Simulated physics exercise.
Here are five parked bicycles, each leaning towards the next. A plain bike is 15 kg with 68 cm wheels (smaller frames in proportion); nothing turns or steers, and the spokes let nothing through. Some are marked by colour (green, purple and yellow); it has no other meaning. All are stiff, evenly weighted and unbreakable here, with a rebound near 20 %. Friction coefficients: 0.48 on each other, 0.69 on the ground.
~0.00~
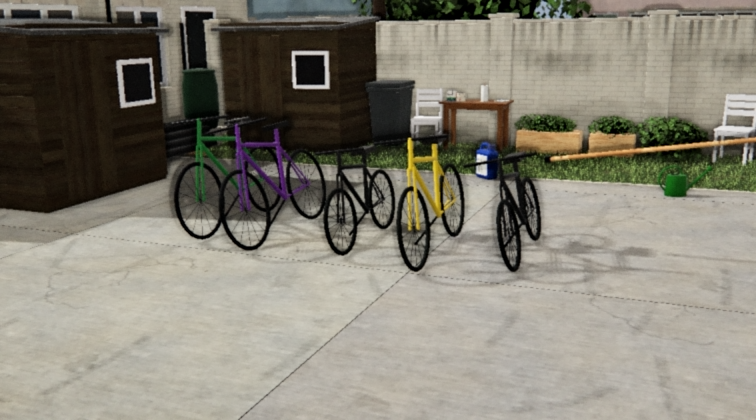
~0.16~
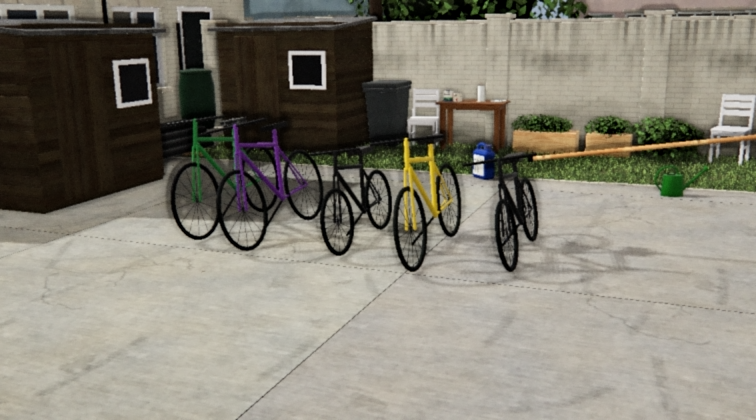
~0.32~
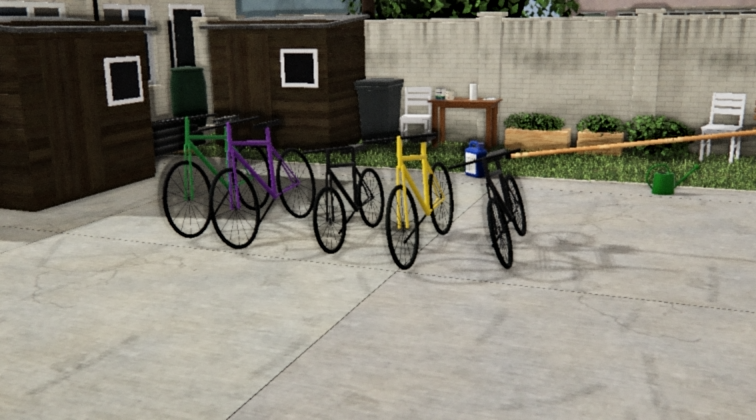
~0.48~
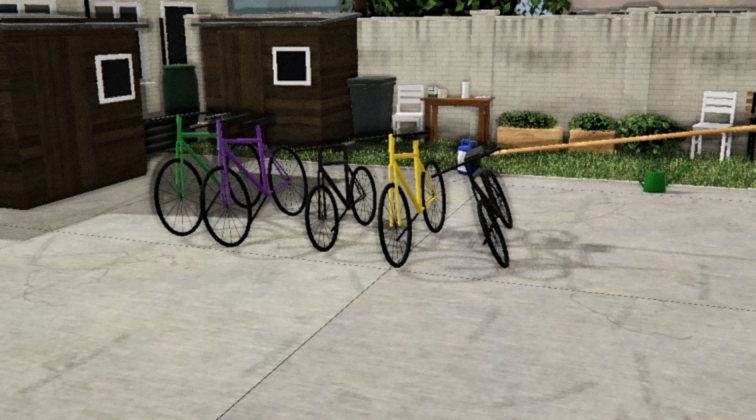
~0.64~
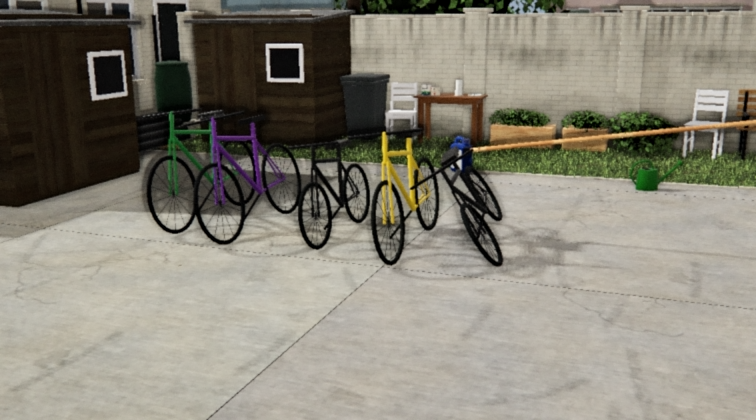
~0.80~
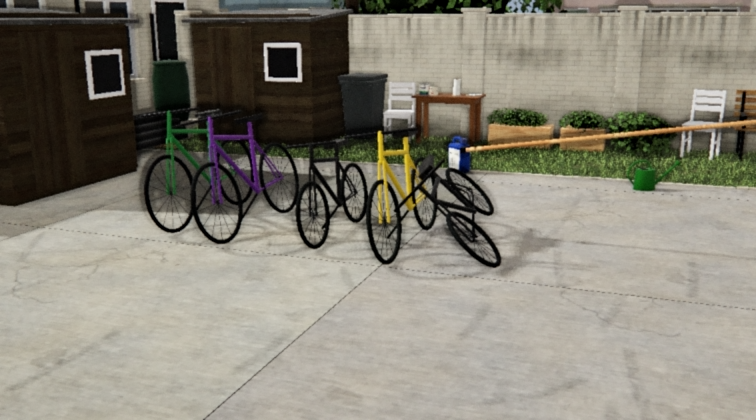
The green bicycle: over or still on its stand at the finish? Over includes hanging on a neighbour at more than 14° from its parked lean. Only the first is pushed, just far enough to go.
It goes over.
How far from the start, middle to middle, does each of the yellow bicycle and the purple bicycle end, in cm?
About: Yellow 80, purple 80.
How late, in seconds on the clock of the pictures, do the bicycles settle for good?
Near 4.0 s.
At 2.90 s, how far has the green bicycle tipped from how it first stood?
About 15°.
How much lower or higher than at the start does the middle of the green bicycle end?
It ends some 25 cm lower.
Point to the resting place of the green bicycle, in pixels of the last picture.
At about (142, 184).
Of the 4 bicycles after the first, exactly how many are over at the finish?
4 of them.
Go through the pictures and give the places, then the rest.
In the first picture (each place is the centre of the face we see best; the camera pans a little), pole end (548, 160) 15 cm from the first bicycle; green bicycle (259, 165); yellow bicycle (397, 214); purple bicycle (302, 168); the others all in place.
In the second picture, pole end (531, 159) 30 mm from the first bicycle.
In the third picture, pole end (509, 157) pushing; the others all in place.
In the fourth picture, pole end pushing; the others all in place.
In the fifth picture, pole end (467, 151) pushing; the others all in place.
In the sixth picture, pole end (463, 151) stopped; purple bicycle (276, 162); yellow bicycle (367, 207); the others all in place.
By 1.34 s, 1 of the 4 other bicycles over; green bicycle unmoved; yellow bicycle tilted 24°.
By 2.06 s, 2 of the 4 other bicycles over; green bicycle unmoved; yellow bicycle tilted 66°.
By 2.90 s, 3 of the 4 other bicycles over; green bicycle tilted 13°; yellow bicycle lying flat.
By 3.42 s, 4 of the 4 other bicycles over; green bicycle tilted 73°; yellow bicycle lying flat.
When it is over (4.4 s), 4 of the 4 other bicycles over; green bicycle lying flat; yellow bicycle lying flat; purple bicycle tilted 72°. Not one is left standing. In pixels of the last frame, middles, green bicycle near (142, 184), yellow bicycle near (321, 209).
